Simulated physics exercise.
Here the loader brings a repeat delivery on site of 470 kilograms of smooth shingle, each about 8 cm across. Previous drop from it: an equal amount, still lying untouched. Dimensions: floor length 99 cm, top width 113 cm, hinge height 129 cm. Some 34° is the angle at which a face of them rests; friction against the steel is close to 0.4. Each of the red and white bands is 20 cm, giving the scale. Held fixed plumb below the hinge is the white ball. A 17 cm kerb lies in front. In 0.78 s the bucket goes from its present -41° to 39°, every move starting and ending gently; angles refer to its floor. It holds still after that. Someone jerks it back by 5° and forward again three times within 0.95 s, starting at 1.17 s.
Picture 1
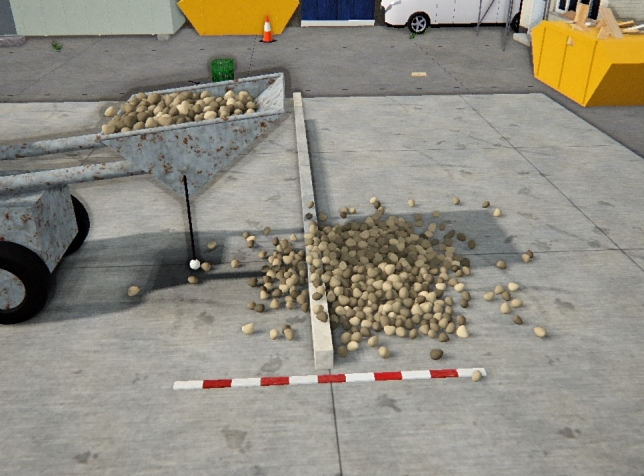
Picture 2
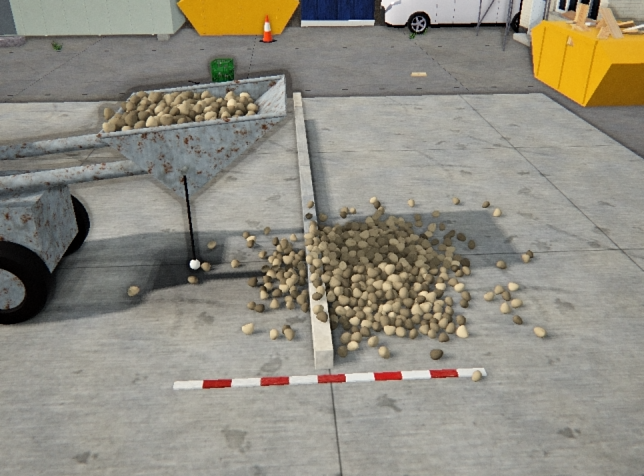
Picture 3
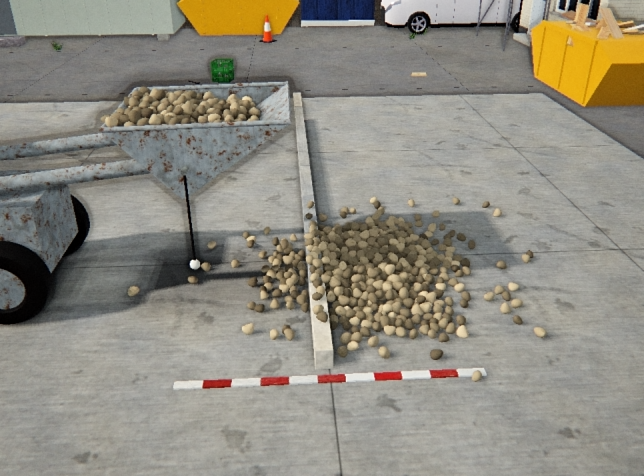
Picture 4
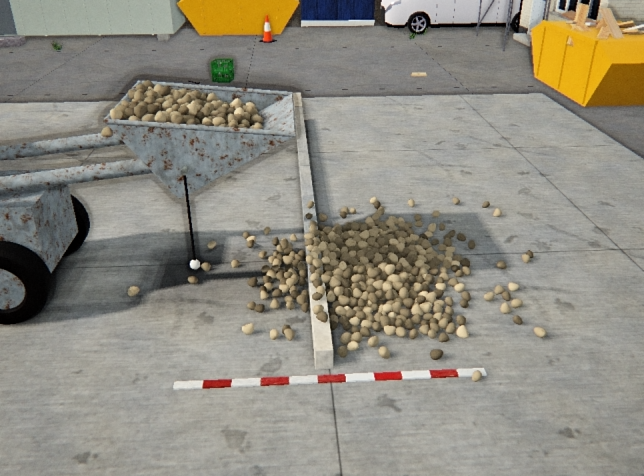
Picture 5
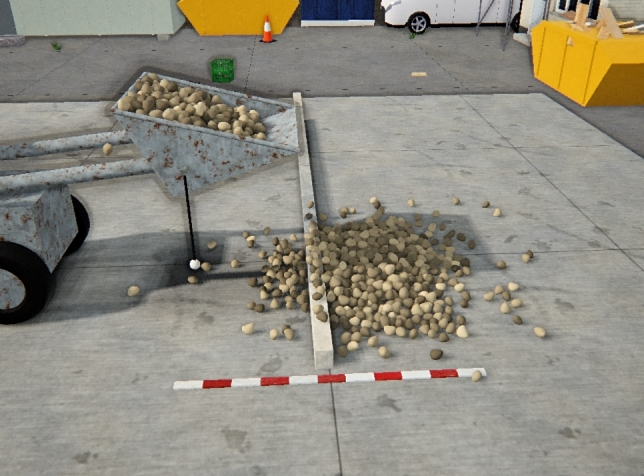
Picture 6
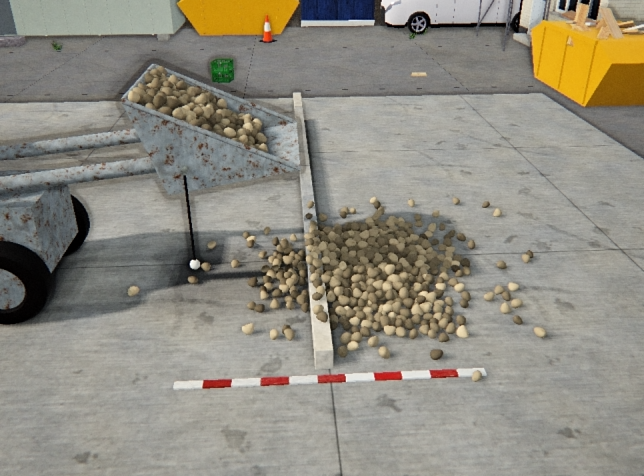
A grey, rusty loader bucket full of tan and brown stones is at the left of a concrete yard, seen from above at an angle. Right of it, more stones lie heaped across a pale kerb, with a red-and-white strip in front and yellow containers behind. The bucket rotates clockwise, slowly then faster, its back rising and its right lip lowering, while the camera stays still.
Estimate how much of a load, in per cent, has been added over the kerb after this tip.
Roughly 55 per cent of a load has been added.
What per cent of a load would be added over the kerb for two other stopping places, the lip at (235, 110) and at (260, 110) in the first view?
Some 10 percent, and then 30 percent.
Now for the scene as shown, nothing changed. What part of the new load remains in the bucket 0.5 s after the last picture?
Some 75 %, roughly, is held.
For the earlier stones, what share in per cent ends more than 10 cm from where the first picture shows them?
Roughly 20 per cent of them.
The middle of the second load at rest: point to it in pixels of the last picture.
The middle lies near (327, 259) in the last picture.
Then, 0.2 s after the last picture the floor is at 26°; in per cent of one load, 100 in the bucket, 14 on this side of the kerb, 87 over the kerb; the foremost stones are at (528, 267).
Then, 0.5 s after the last picture the floor is at 39°; in per cent of one load, 77 in the bucket, 37 on this side of the kerb, 87 over the kerb; the foremost stones are at (528, 267).
Then, 2.2 s after the last picture the floor is at 39°; in per cent of one load, 0 in the bucket, 59 on this side of the kerb, 141 over the kerb; the foremost stones are at (537, 275).
Then, 5.0 s after the last picture the floor is at 39°; in per cent of one load, 0 in the bucket, 59 on this side of the kerb, 141 over the kerb; the foremost stones are at (537, 275). Net gain over the kerb, 55.
